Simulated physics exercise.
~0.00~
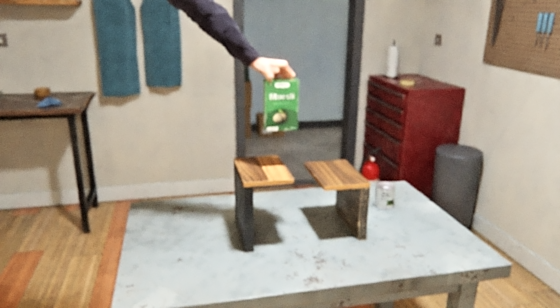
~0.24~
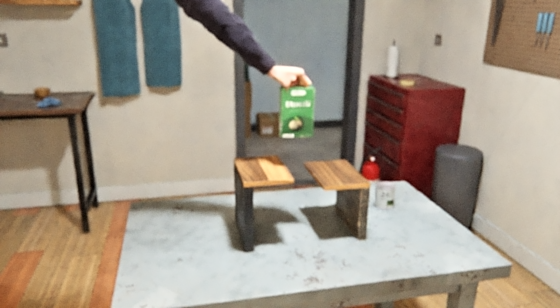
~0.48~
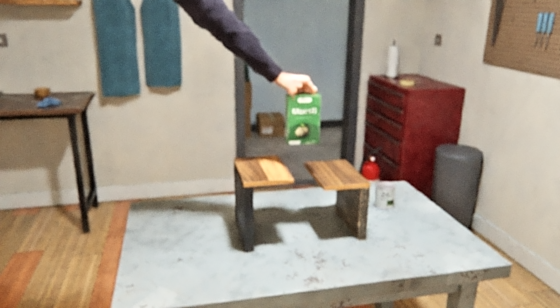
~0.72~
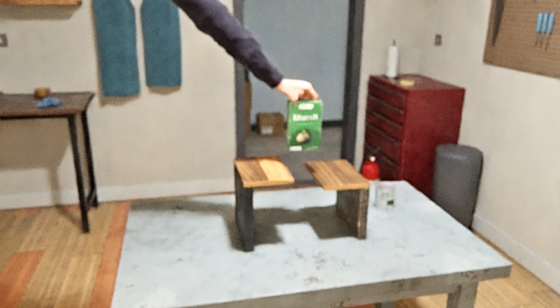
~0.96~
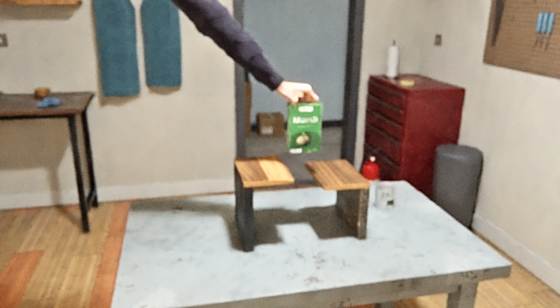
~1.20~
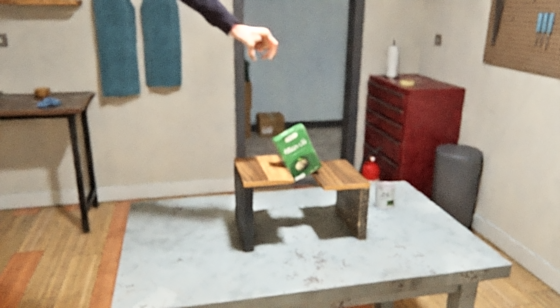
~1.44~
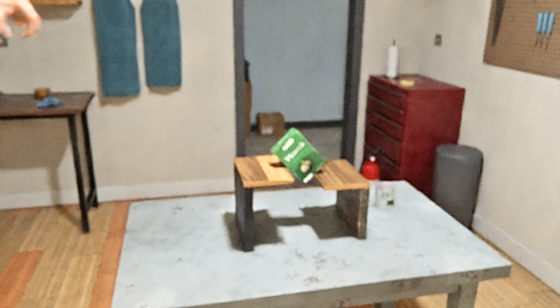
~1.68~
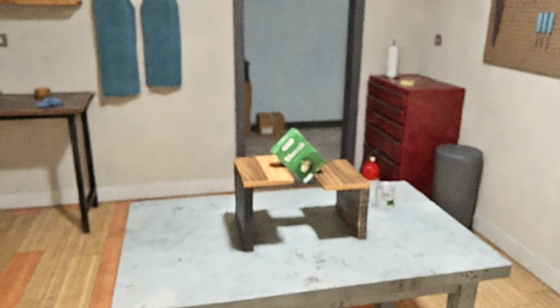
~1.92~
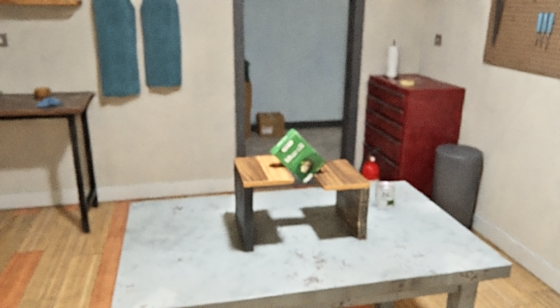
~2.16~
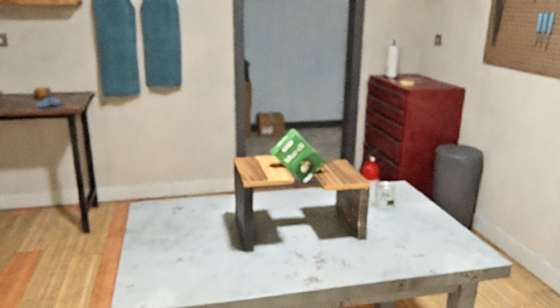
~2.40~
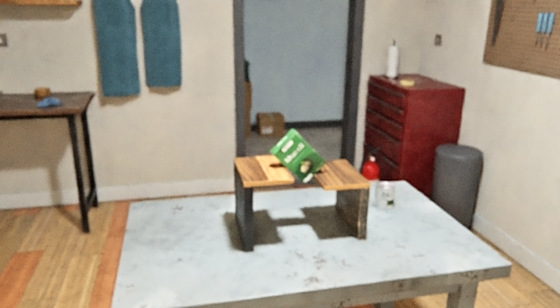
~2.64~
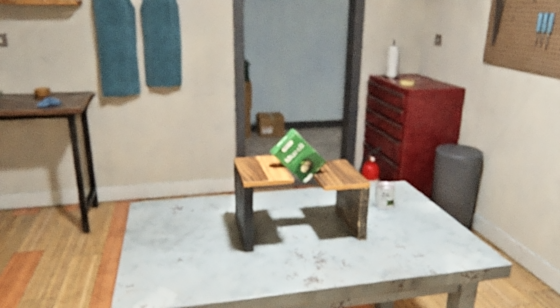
To begin with, a hand reaches in from the top and holds a green packet upright above a small wooden-topped stand, which sits on a pale table beside a white tin and a red bottle. The hand carries the packet slightly to the right and lowers it toward the gap between the two top boards. It pauses there, then lets go and draws back to the left. The packet drops a short way and tips over, lodging at a slant in the gap. The hand leaves, and the packet stays caught on top of the stand, leaning and still.
